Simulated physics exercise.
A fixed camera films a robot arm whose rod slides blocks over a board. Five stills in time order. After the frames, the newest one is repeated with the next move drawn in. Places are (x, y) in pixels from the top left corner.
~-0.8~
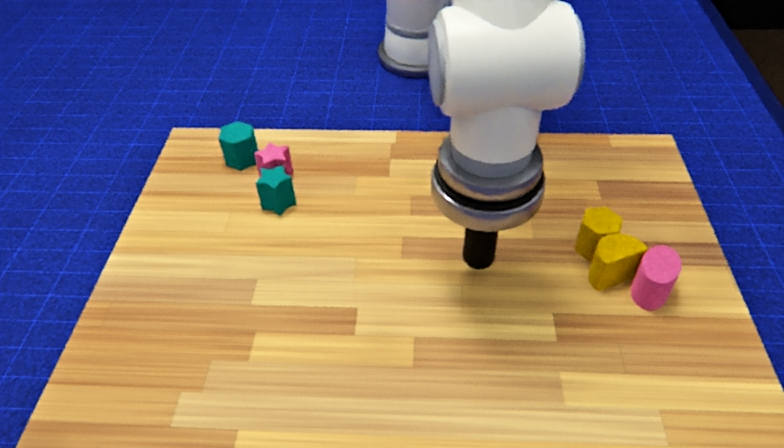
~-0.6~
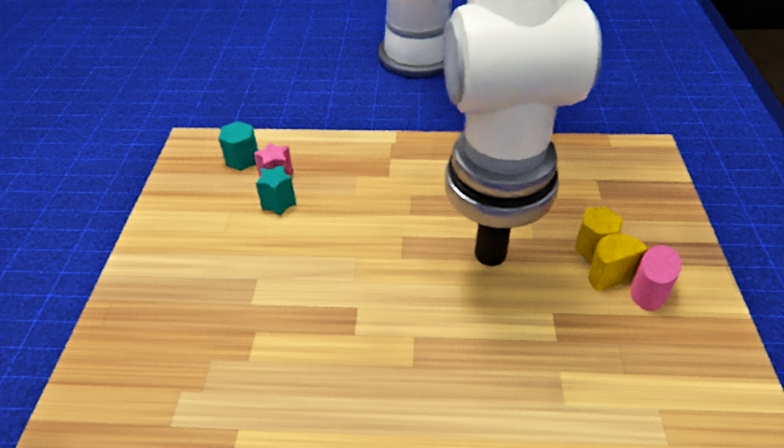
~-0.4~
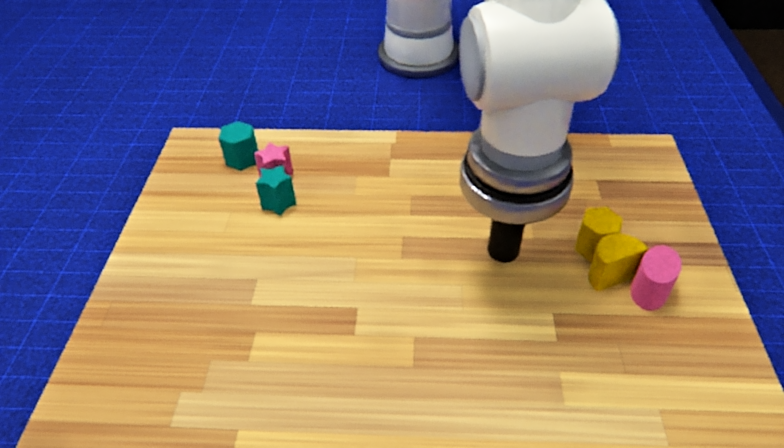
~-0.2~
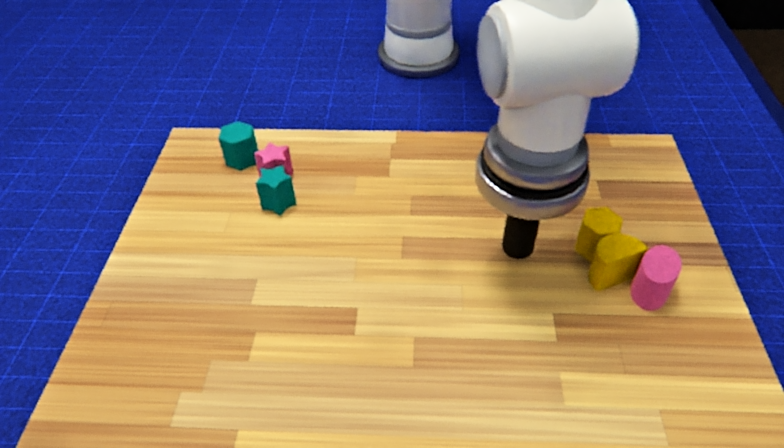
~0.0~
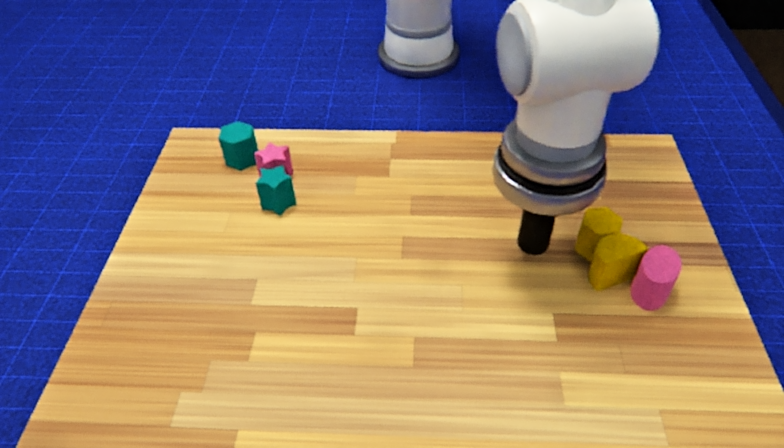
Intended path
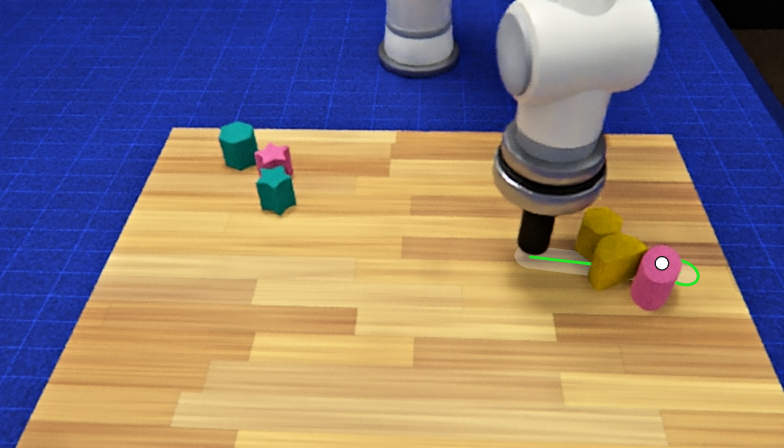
A white robot arm with a black rod pointing down hangs over a light wooden board on a blue surface, seen from above at an angle. Two yellow blocks and a pink rounded one sit at the right, while two teal blocks and a pink star cluster at the upper left. The arm glides steadily right and slightly away, bringing the rod closer to the yellow blocks, which stay still.
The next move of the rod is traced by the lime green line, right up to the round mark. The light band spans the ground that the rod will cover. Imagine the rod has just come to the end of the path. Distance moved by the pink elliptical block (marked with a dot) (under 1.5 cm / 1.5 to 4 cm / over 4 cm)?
Result: Over 4 cm.
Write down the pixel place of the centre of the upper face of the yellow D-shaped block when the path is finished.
I'd place it at (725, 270), taking the centre of its top.
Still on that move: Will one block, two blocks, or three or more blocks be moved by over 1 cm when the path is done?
My prediction: No fewer than three blocks.
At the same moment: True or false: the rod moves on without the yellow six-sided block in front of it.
That statement is accurate.
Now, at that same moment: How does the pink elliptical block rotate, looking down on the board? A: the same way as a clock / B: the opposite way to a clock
That would be A.
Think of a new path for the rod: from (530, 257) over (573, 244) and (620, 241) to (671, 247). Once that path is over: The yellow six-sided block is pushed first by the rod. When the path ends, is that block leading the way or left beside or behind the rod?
It will keep going ahead of the rod.
Drawn move, in a line from (530, 257) to (681, 272); the dot is on the pink elliptical block.
What follows on the original path. One third of the way, rod (585, 251); yellow six-sided block (610, 218); yellow D-shaped block (625, 248).
Two thirds of the way, rod (636, 256); yellow six-sided block (622, 214), turned 40° anticlockwise; yellow D-shaped block (678, 256); pink elliptical block (704, 279), turned 60° clockwise.
At the end, rod (687, 261); yellow six-sided block (622, 214), turned 40° anticlockwise; yellow D-shaped block (725, 270), turned 45° clockwise; pink elliptical block (730, 296), turned 95° clockwise.
